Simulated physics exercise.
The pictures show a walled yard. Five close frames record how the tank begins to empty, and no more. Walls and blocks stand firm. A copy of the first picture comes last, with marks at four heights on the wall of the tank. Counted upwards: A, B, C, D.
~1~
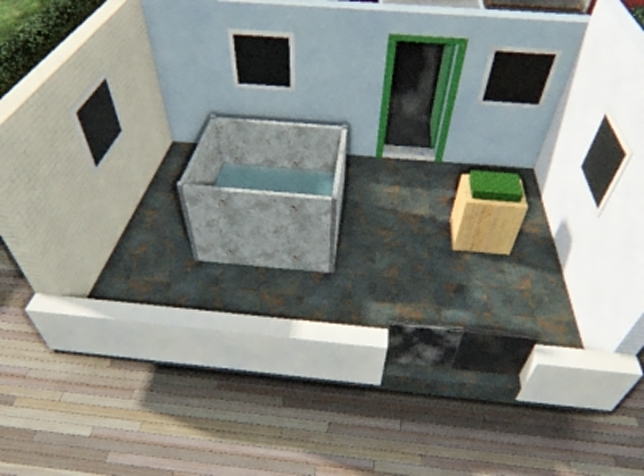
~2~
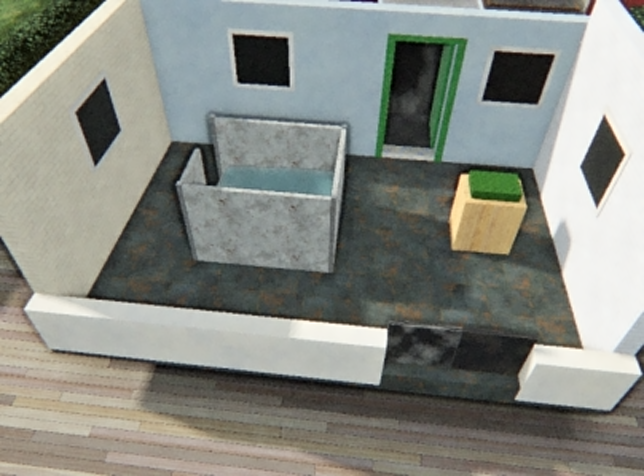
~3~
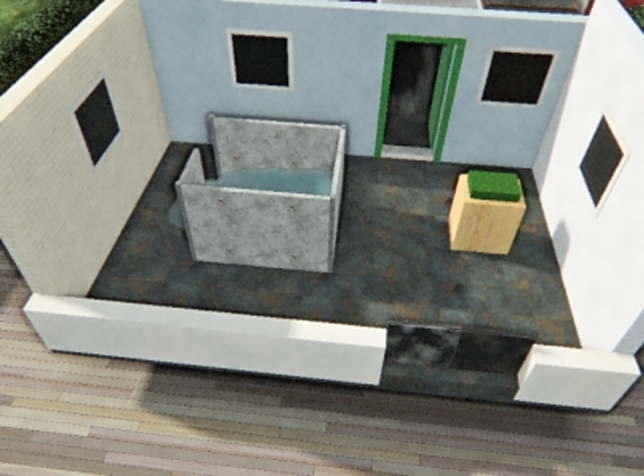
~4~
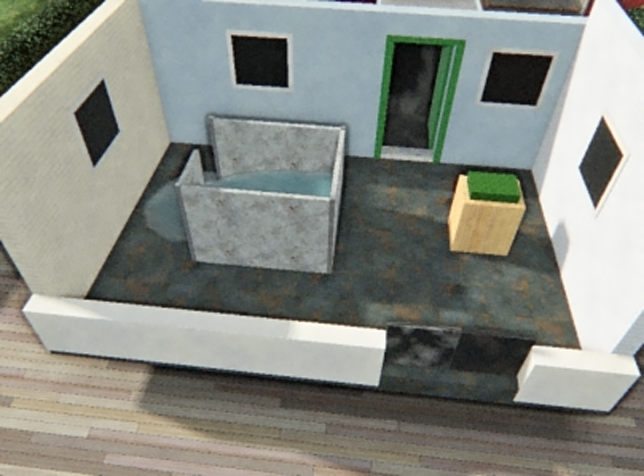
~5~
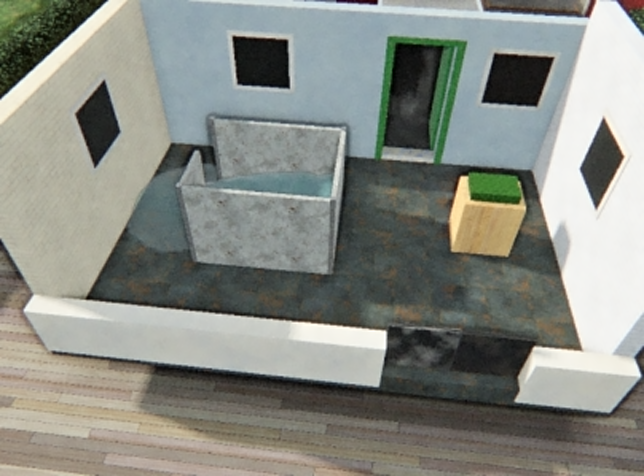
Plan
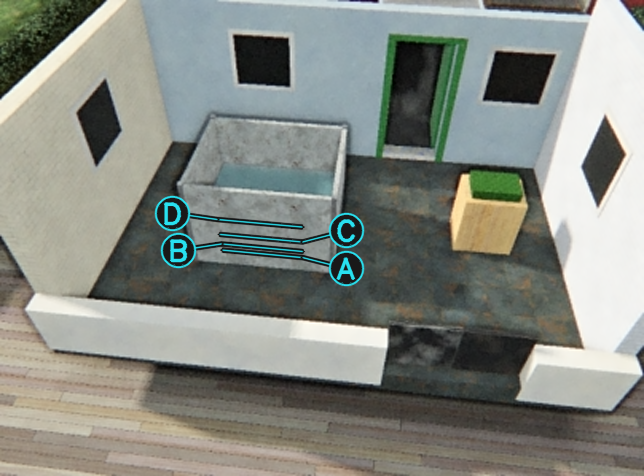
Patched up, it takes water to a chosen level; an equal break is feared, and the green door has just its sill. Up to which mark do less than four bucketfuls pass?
Choose D.
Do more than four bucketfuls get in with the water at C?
No.
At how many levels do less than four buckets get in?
All of the four.
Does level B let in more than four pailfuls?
No.
On the marked copy, A at (262, 253); B at (261, 247); C at (260, 238); D at (259, 223); from the bottom up A, B, C, D.
Choosing A, nothing gets over.
Choosing B, nothing gets over.
Choosing C, nothing gets over.
Choosing D, a splash gets over, under a bucket.
